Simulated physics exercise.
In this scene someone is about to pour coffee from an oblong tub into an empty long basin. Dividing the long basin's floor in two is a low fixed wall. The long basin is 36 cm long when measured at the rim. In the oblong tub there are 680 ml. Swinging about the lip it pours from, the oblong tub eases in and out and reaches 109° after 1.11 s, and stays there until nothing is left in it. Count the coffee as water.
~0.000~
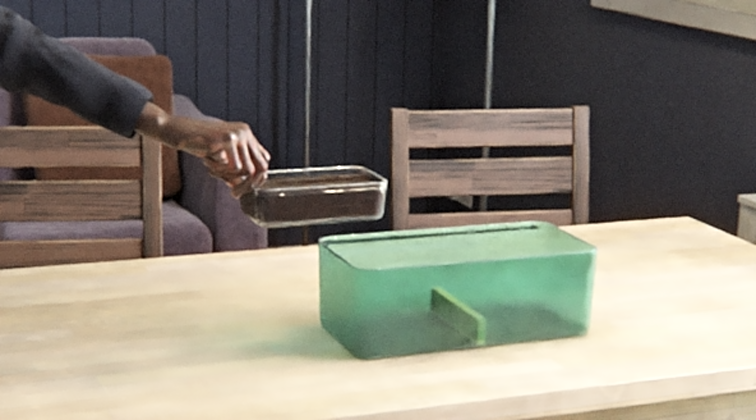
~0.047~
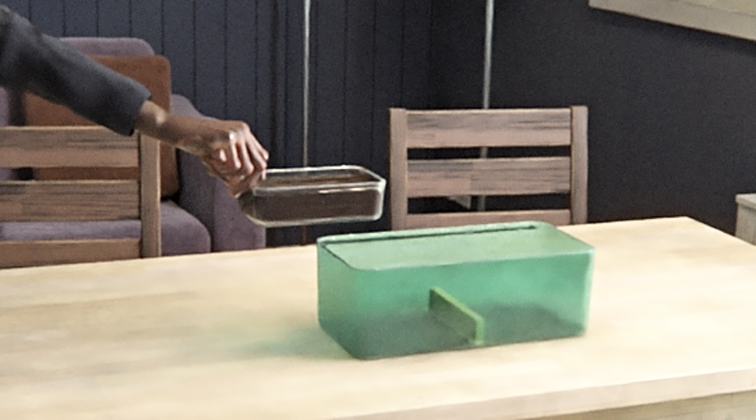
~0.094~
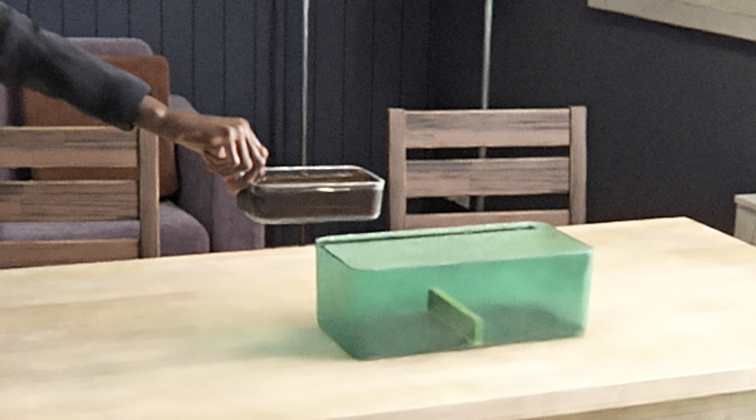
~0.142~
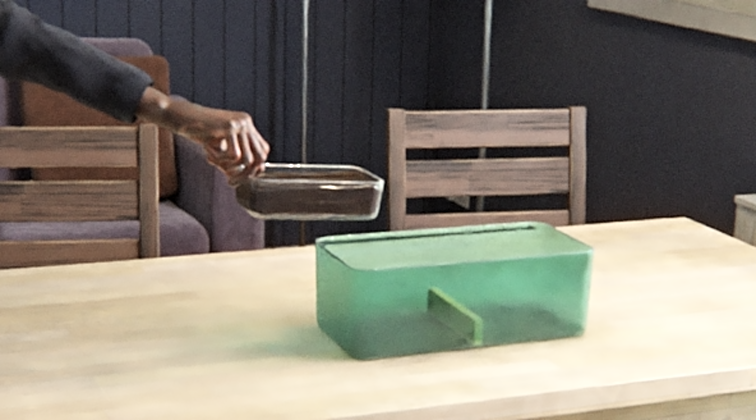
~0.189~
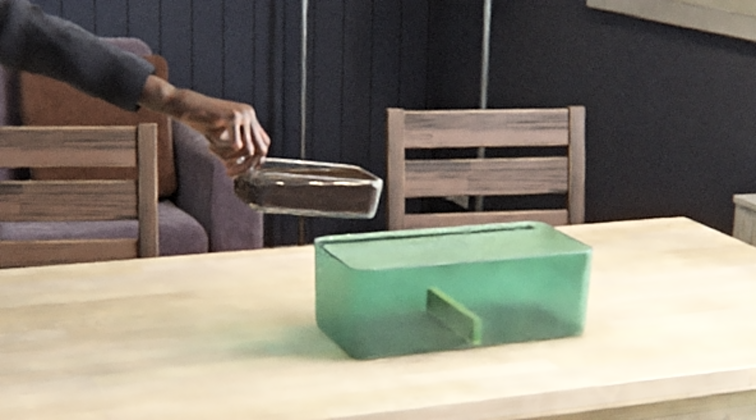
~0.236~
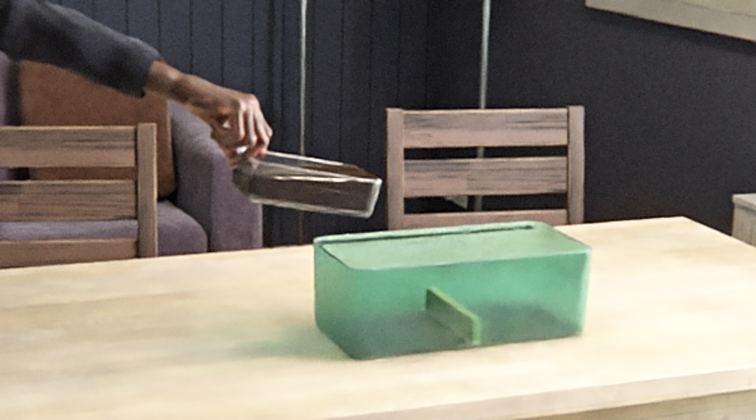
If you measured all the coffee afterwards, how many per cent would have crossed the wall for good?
Around 49 per cent would have crossed.
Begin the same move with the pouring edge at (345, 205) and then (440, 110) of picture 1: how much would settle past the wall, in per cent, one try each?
Respectively 10 and 80 %.
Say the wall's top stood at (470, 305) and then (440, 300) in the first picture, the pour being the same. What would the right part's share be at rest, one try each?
25 per cent first, 70 per cent second.
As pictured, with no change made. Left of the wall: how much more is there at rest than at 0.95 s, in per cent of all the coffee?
That amounts to roughly 5 per cent of the whole.
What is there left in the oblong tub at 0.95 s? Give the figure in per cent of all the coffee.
Share remaining: Approx. 2 %.
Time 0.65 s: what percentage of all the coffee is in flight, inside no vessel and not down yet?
My guess is roughly 54 %.
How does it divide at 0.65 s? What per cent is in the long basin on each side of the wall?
I'd say about 26 left and about 0 right.
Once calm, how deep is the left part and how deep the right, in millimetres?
Some 12 mm on the left and 12 mm on the right.
By 0.65 s the tilt is 69° and 20 per cent is still to pour, 26 is left of the wall and 0 right of it.
By 0.95 s the tilt is 104° and 2 per cent is still to pour, 43 is left of the wall and 50 right of it.
By 1.27 s the tilt is 109° and 0 per cent is still to pour, 48 is left of the wall and 49 right of it.
By 1.61 s the tilt is 109° and 0 per cent is still to pour, 48 is left of the wall and 49 right of it.
At rest 48 per cent lies left of the wall, 49 right of it and 3 outside.
